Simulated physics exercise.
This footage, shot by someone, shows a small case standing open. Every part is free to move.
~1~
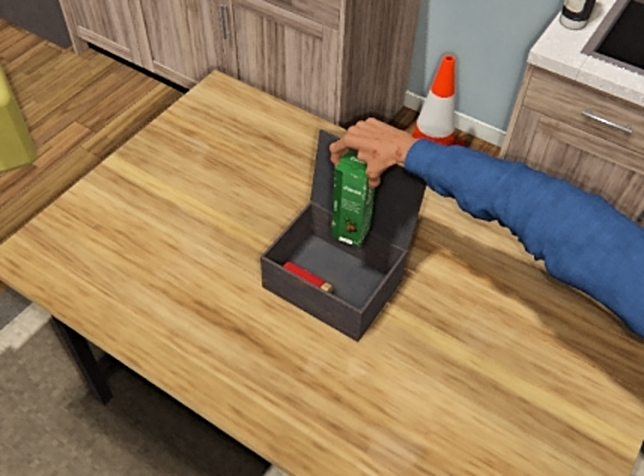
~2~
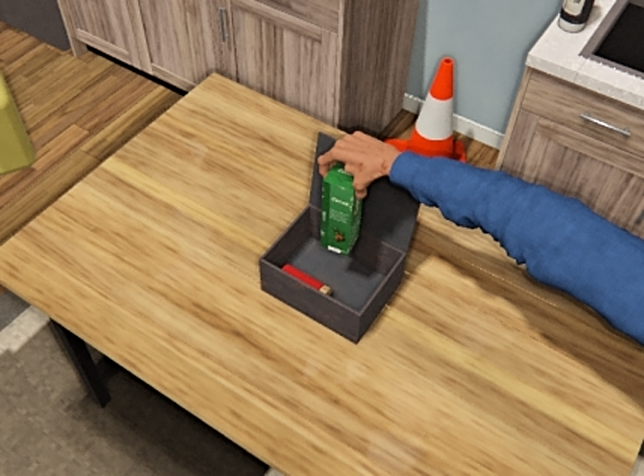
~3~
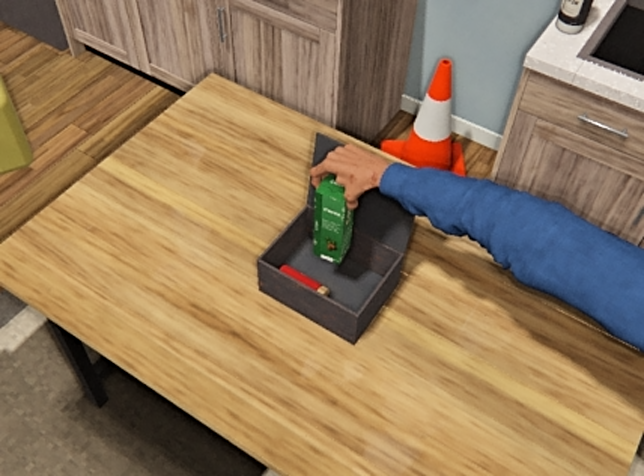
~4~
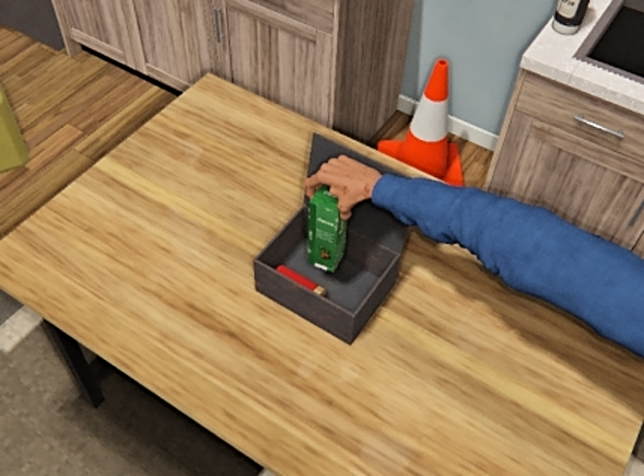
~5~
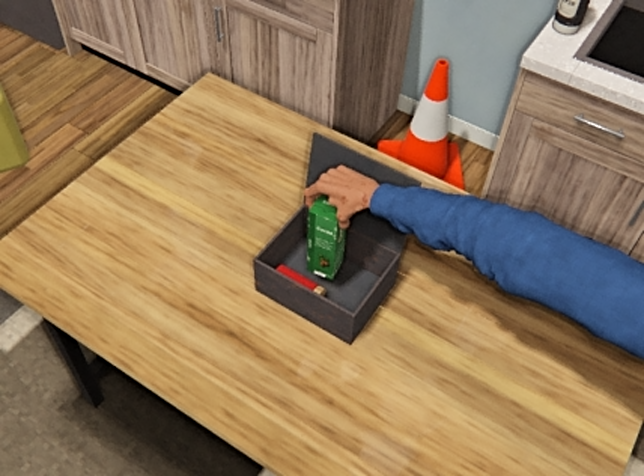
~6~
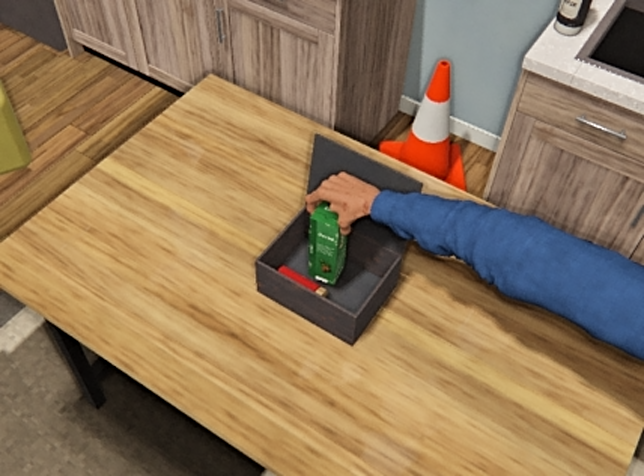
A blue-sleeved arm lowering a green carton into an open dark case beside a red object on a wooden table.
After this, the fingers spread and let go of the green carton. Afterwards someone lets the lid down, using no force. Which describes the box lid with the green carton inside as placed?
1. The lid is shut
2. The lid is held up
The lid is held up (2).
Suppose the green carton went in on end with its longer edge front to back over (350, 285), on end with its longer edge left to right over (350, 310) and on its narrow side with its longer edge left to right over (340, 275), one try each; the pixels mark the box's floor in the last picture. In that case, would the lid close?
First try: It stays ajar; second try: It is held up; third try: It shuts flat.
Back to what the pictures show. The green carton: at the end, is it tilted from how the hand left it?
Looking at the last picture, the green carton is left as set.
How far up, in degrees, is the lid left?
I'd put it at roughly 70°.
Then, 0.30 s later than the last frame, green carton tilted by 8° near (331, 246).
Then, 0.90 s later than the last frame, lid starting down; green carton moved about its own width near (326, 251).
Then, 1.10 s later than the last frame, lid starting down; green carton moved about its own width near (328, 253); red shaker moved a little.
Then, 1.40 s later than the last frame, lid 72° above the rim; green carton moved about its own width near (328, 251); red shaker moved a little.
When it is over, lid 68° above the rim; moved from the start, green carton; red shaker as before. End places, in pixels of the last picture, green carton near (328, 252).
